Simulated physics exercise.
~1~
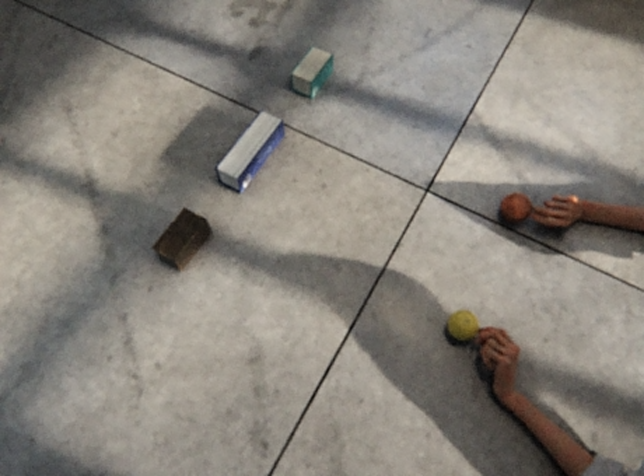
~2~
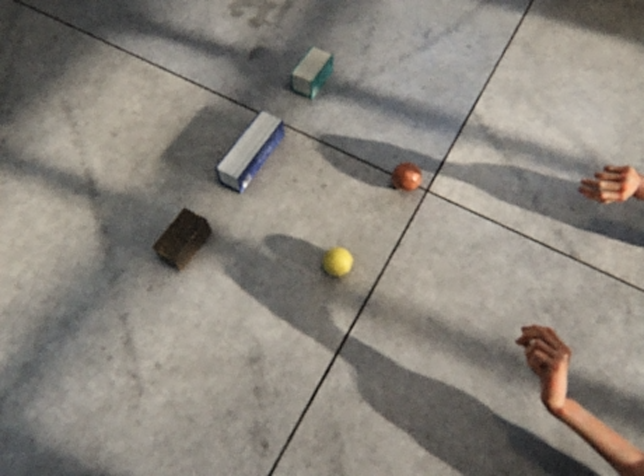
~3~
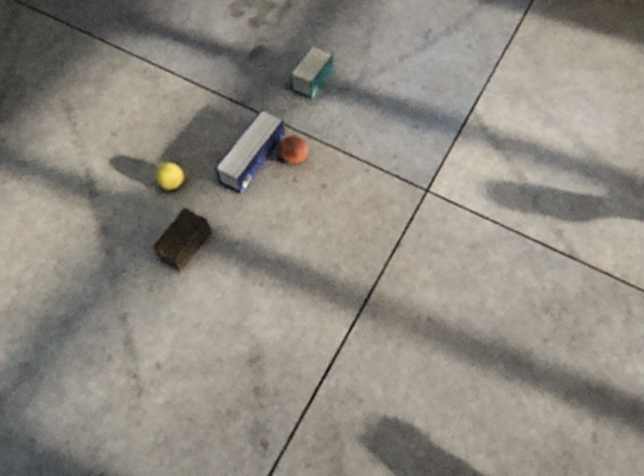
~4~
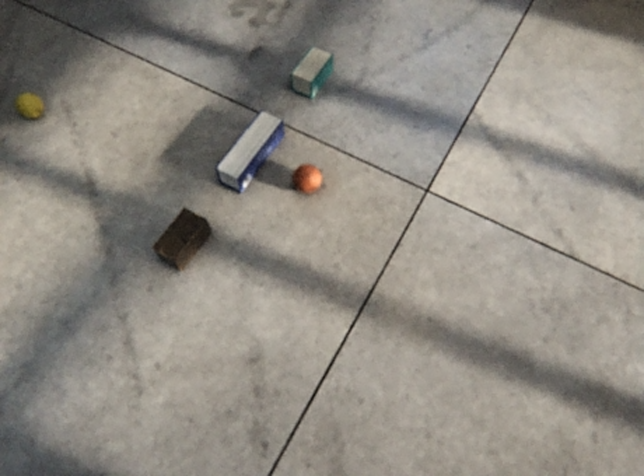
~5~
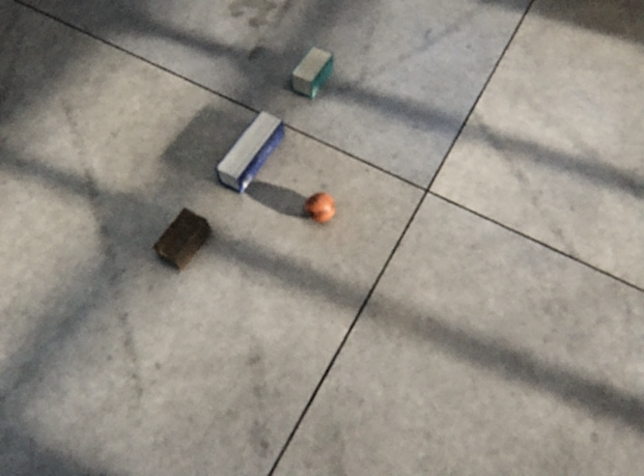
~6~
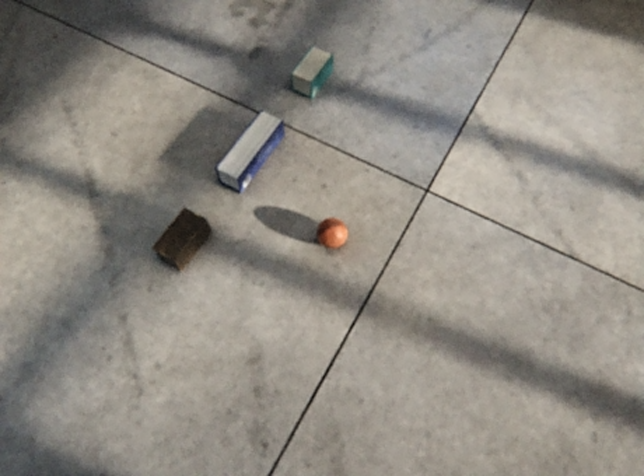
A yellow apple and an orange ball were rolled leftward by two hands toward three spaced blocks; the apple passed between the black and blue ones and out of view, while the ball bounced off the blue one and rolled back down and right.
